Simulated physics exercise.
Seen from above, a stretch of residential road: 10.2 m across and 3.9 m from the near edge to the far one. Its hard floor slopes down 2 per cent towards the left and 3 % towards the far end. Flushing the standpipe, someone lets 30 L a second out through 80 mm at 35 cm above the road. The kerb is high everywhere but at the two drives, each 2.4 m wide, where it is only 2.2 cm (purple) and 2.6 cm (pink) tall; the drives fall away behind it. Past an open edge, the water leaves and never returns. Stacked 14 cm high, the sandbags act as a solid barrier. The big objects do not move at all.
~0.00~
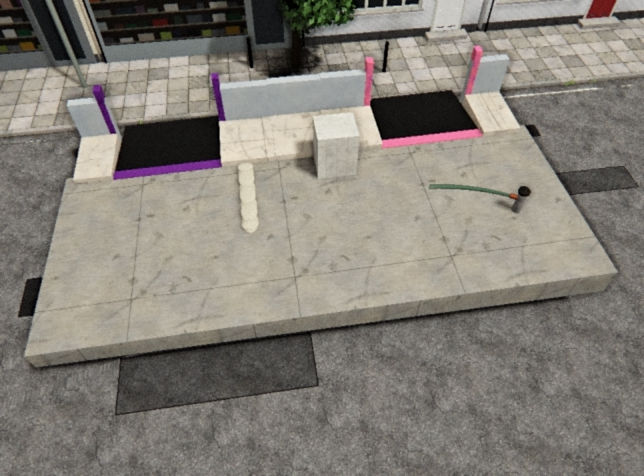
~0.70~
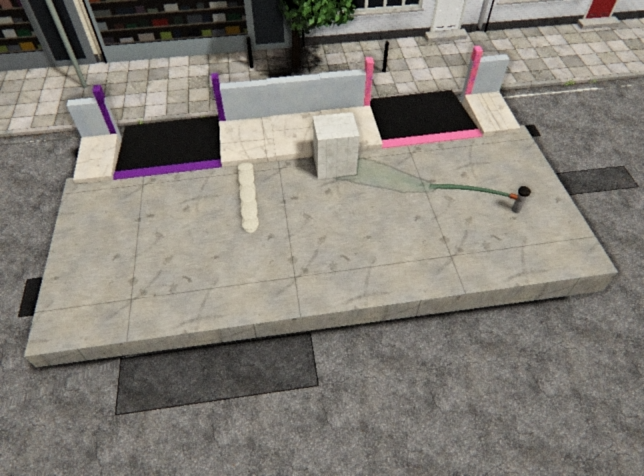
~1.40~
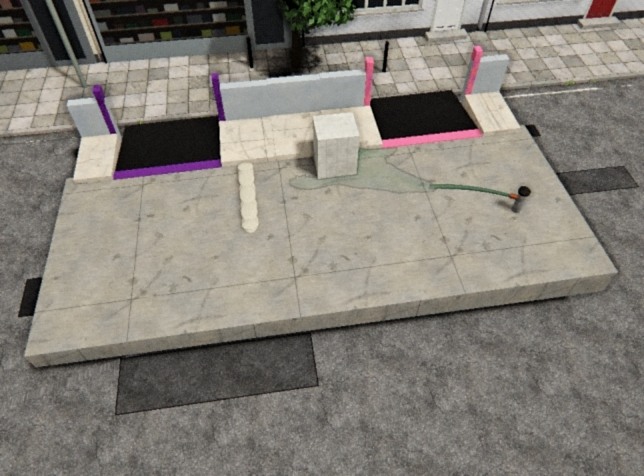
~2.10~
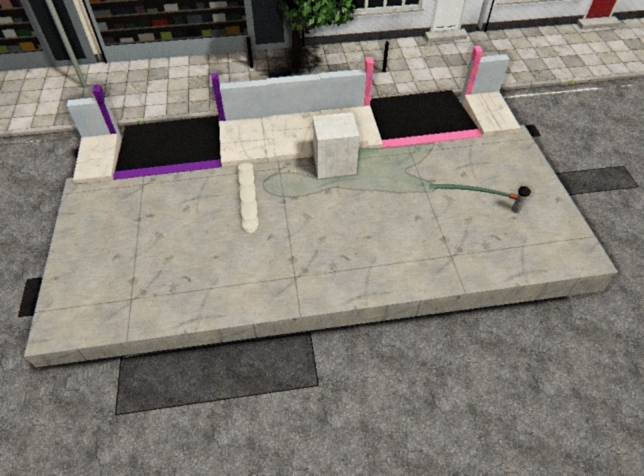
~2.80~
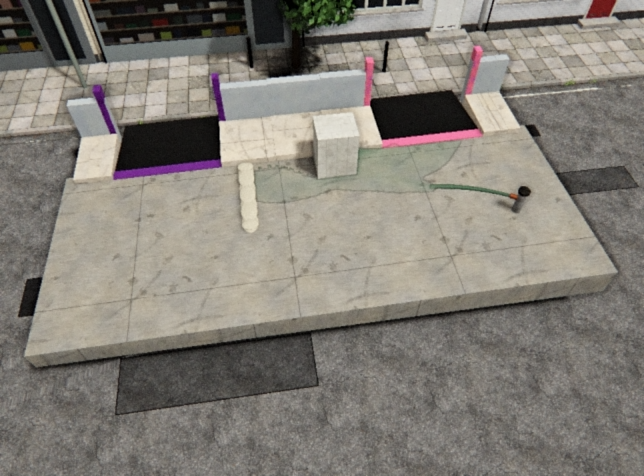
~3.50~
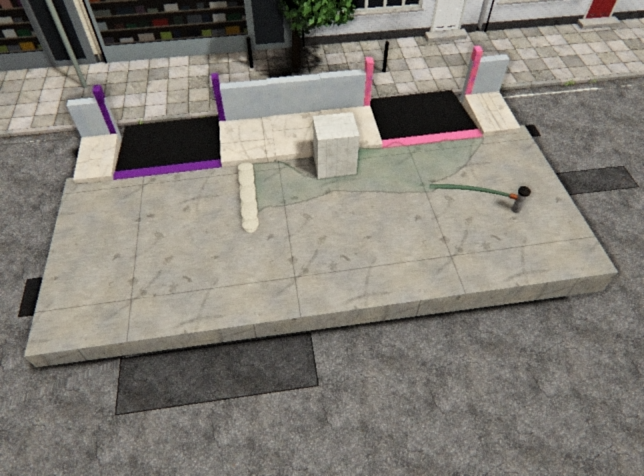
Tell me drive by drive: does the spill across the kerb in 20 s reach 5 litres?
The purple driveway misses the cutoff; the pink driveway clears the cutoff.
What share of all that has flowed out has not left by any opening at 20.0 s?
About 66 in a hundred.
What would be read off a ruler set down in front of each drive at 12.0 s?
Depth (cm) - purple: 1.2, pink: 4.0.
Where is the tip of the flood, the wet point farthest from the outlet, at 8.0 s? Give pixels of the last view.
In the last view, it's close to (151, 179).
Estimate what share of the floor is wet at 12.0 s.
25 %.
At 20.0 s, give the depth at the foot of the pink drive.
I'd put it at around 4.5 centimetres deep.
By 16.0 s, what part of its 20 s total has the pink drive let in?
By that time around 65 per cent is in.
After 5.0 s water covers 15 % of the floor and is deepest (19 cm) near (351, 155); purple driveway not reached, pink driveway 3.1 cm at the lowered kerb, 0 L in.
After 8.0 s water covers 20 % of the floor and is deepest (19 cm) near (351, 155); purple driveway 0.73 cm at the lowered kerb, 0 L in, pink driveway 3.6 cm at the lowered kerb, 10 L in.
After 12.0 s water covers 25 % of the floor and is deepest (20 cm) near (351, 155); purple driveway 1.3 cm at the lowered kerb, 0 L in, pink driveway 3.8 cm at the lowered kerb, 40 L in.
After 16.0 s water covers 30 % of the floor and is deepest (20 cm) near (351, 155); purple driveway 1.4 cm at the lowered kerb, 0 L in, pink driveway 4.8 cm at the lowered kerb, 81 L in.
After 20.0 s water covers 40 % of the floor and is deepest (20 cm) near (351, 155); purple driveway 1.7 cm at the lowered kerb, 0 L in, pink driveway 4.5 cm at the lowered kerb, 126 L in.
